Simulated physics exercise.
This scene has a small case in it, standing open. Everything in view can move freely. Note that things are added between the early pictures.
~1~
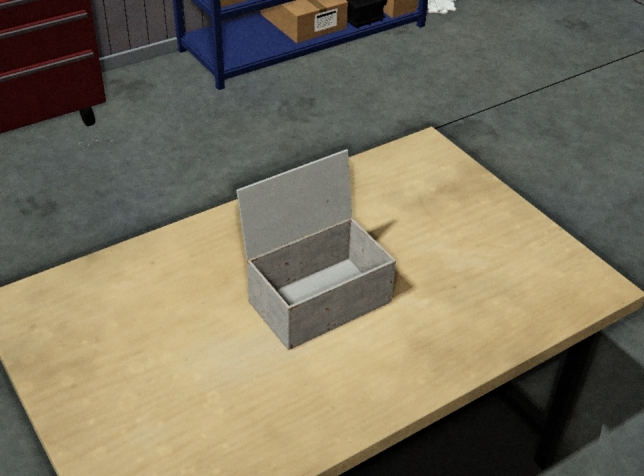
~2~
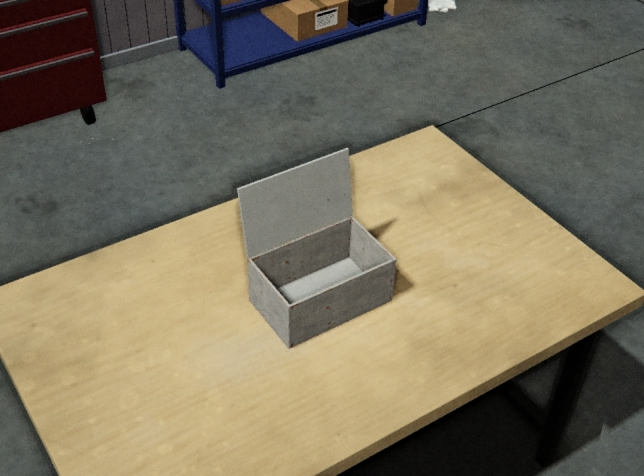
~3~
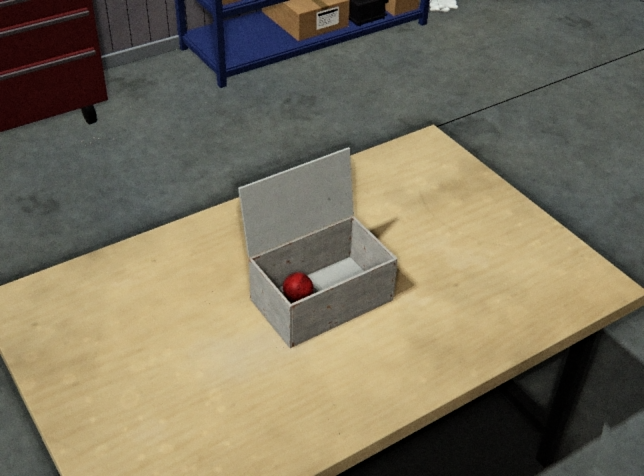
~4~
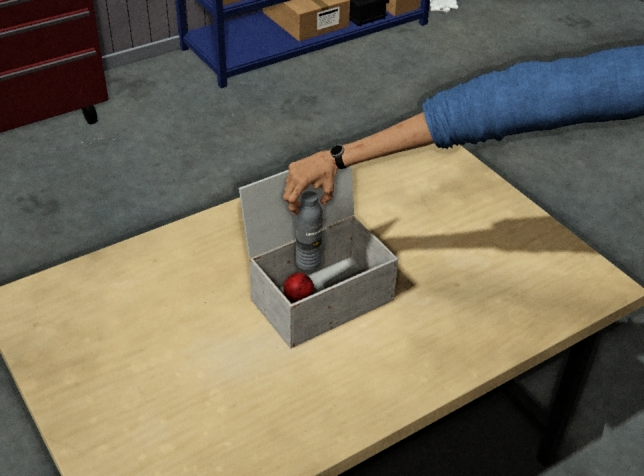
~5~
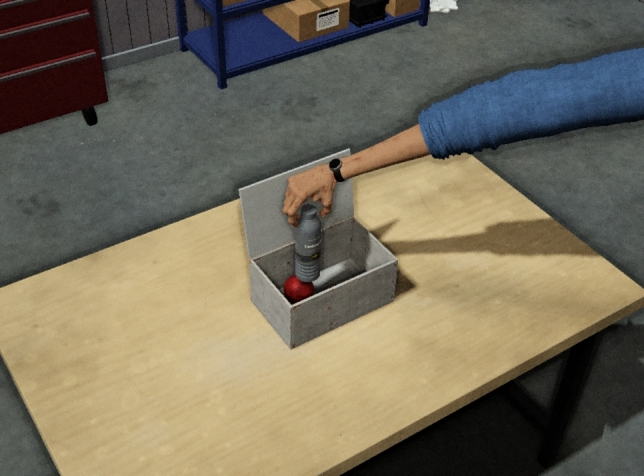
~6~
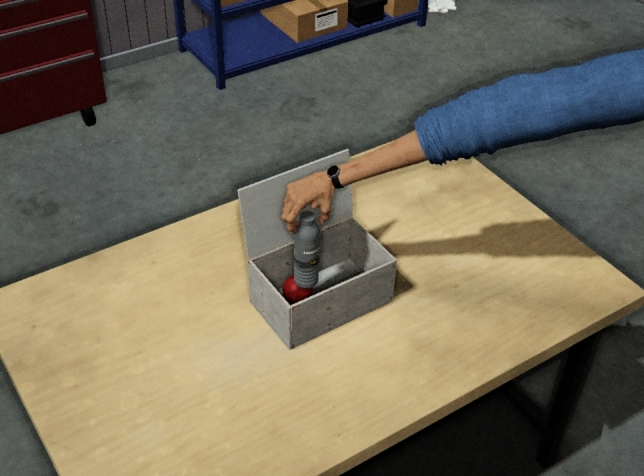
A small open case sat empty on a wooden table until a red ball appeared inside, and then a hand in a blue sleeve lowered a grey bottle into it, still gripping it.
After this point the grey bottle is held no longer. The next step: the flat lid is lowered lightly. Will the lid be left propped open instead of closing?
No - lowered fully.
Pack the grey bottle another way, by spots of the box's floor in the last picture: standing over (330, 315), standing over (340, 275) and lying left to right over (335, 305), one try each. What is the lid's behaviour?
Try 1: Lid not shut; try 2: Lid not shut; try 3: Lid shut.
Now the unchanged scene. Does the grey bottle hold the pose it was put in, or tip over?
By the end it has leaned over.
Then, 0.50 s on from there, grey bottle turned 65° from how it was put near (340, 277); red ball shifted a little.
Then, 1.40 s on from there, lid 72° above the rim; grey bottle on its side near (339, 293); red ball shifted about its own width.
Then, 2.00 s on from there, lid 30° above the rim; grey bottle on its side near (339, 293); red ball shifted about its own width.
In the end, lid shut; toppled in the box, grey bottle; moved from the start, red ball. At the end, from the last picture's camera, grey bottle near (339, 293).
